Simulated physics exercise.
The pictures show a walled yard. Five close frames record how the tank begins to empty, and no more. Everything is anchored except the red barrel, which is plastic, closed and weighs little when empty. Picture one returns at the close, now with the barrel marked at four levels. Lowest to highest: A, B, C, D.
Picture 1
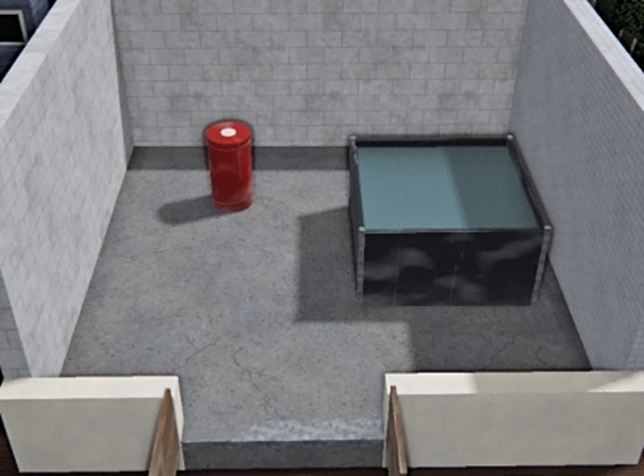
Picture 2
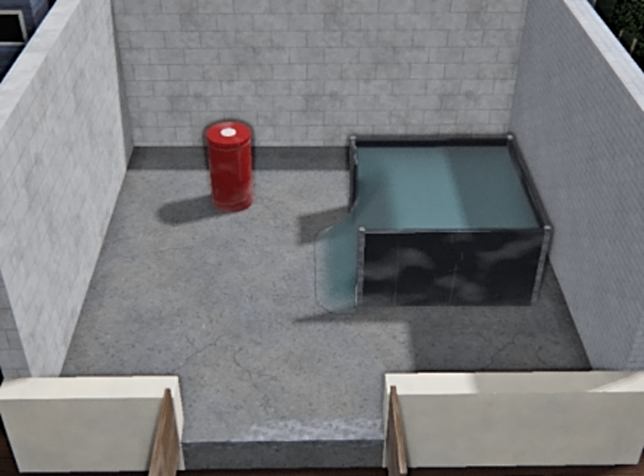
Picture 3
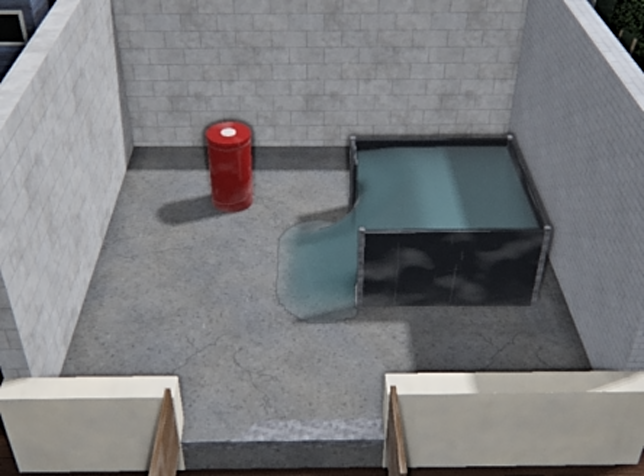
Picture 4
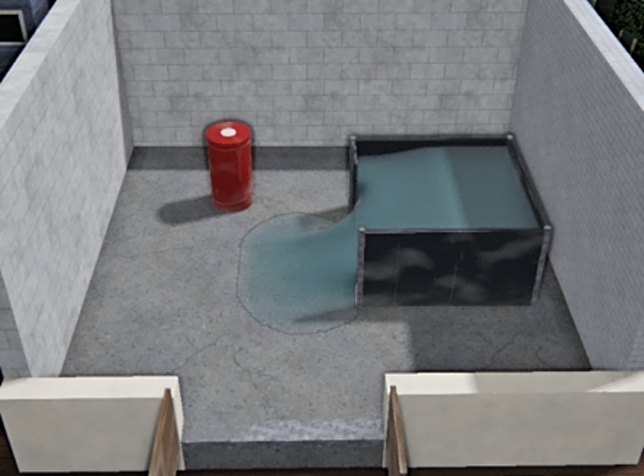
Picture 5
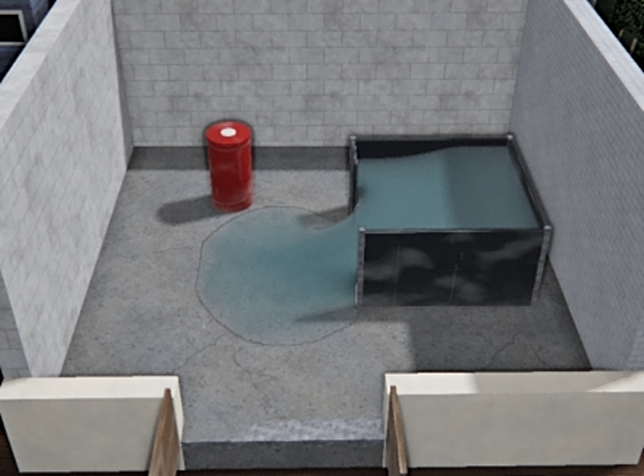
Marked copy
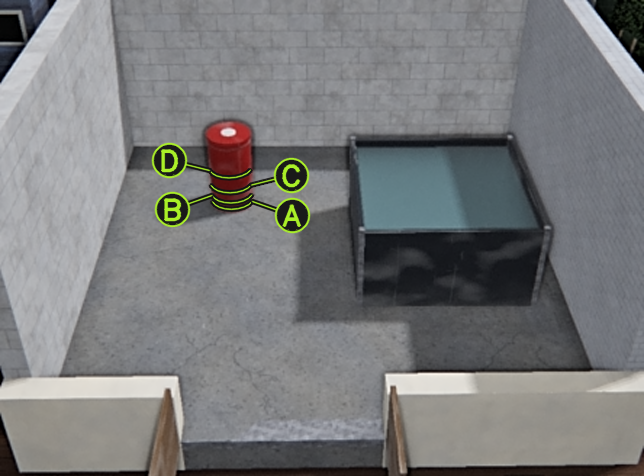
Water fills a dark-sided tank at the right of a walled yard, then starts pouring out through the tank's left side onto the bare concrete. It spreads leftward in a widening, rounded pool, its edge drawing nearer to a red barrel that stays upright and still near the back wall.
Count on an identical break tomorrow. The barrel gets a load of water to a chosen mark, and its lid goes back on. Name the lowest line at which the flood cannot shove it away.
Take B.
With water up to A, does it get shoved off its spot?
Yes.
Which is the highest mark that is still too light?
That would be A.
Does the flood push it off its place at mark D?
No, that is safe.
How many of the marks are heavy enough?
Three of them.
In lime, A at (231, 209); B at (230, 203); C at (230, 192); D at (229, 177); from the bottom up A, B, C, D.
If A is chosen, it is pushed about 5 times its own width away.
If B is chosen, it does not move.
If C is chosen, it does not move.
If D is chosen, it does not move.
